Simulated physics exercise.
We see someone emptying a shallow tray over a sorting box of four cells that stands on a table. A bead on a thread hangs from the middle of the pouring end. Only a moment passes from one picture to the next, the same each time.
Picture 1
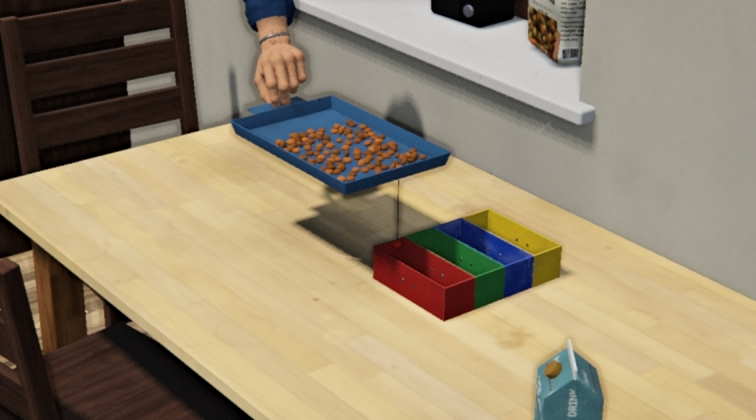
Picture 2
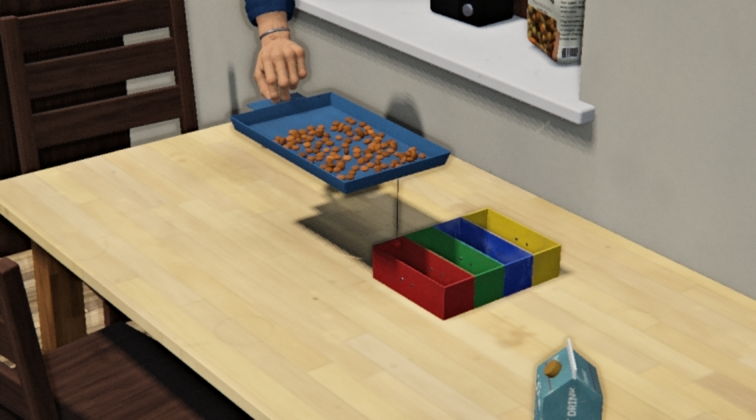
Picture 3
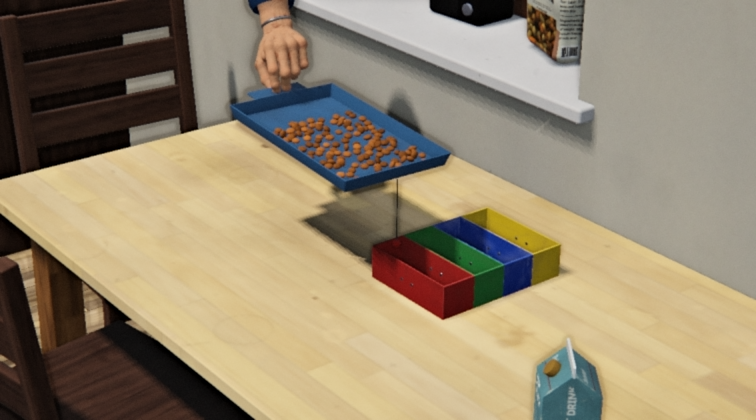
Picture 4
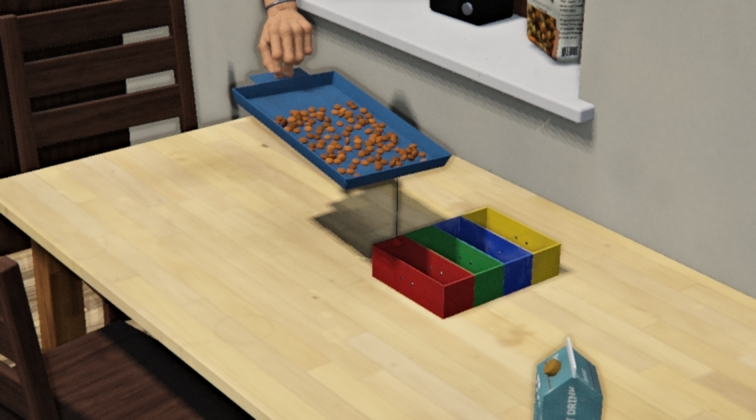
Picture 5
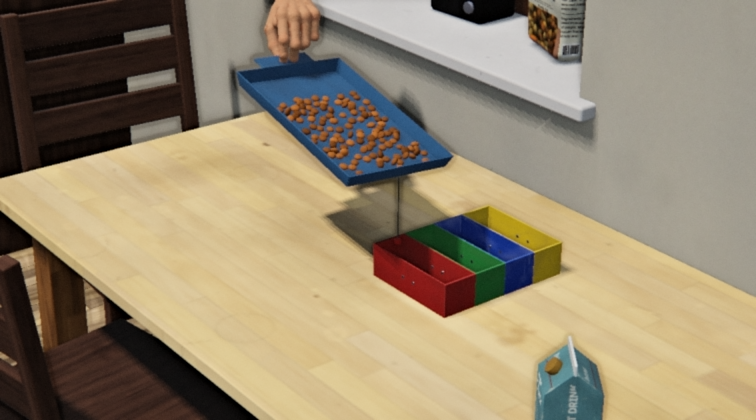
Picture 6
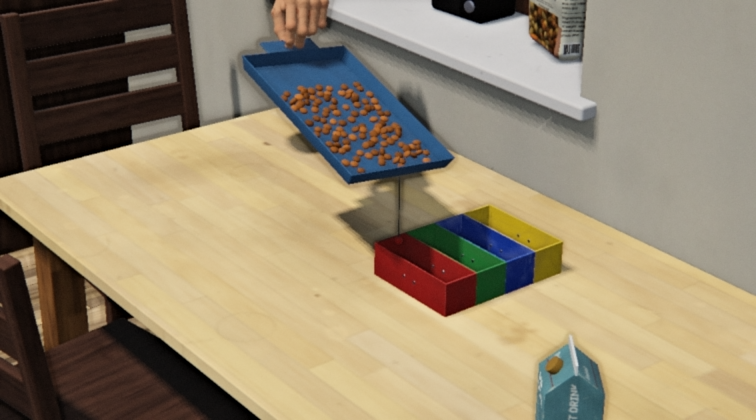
A hand raised the back of a blue tray of small brown pieces, tilting it more and more steeply toward its front right corner, above a red, green, blue and yellow box on a table.
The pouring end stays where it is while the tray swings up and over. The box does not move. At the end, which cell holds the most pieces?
It favours the green compartment.
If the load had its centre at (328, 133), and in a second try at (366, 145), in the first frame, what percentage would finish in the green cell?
Near 60 % and 70 %.
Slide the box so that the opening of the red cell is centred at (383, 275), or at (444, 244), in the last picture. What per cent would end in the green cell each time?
Roughly 10 per cent, and 30 per cent.
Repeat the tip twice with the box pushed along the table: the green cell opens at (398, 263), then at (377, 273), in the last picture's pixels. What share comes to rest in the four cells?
About 90 and 50 per cent.
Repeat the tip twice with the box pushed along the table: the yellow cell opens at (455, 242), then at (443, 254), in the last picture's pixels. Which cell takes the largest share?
First that yellow cell, then the cell in yellow.
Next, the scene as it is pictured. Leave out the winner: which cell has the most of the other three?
Second comes red.
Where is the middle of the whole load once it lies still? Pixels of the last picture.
Close to (450, 273).
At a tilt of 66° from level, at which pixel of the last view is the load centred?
Near (417, 154).
Soon, tray tipped steeply; nearly all on the tray; a stray few falling or outside the box.
A while on, tray tipped past a quarter turn; a small part on the tray; about half in the green cell; a small part in the red cell; a small part in the blue cell; a small part falling or outside the box.
Towards the end, tray tipped past a quarter turn; about two thirds in the green cell; about a quarter in the red cell; a small part in the blue cell; a stray few falling or outside the box.
Finally, tray tipped past a quarter turn; about two thirds in the green cell; about a quarter in the red cell; a small part in the blue cell; none in the yellow cell; a stray few outside the box.
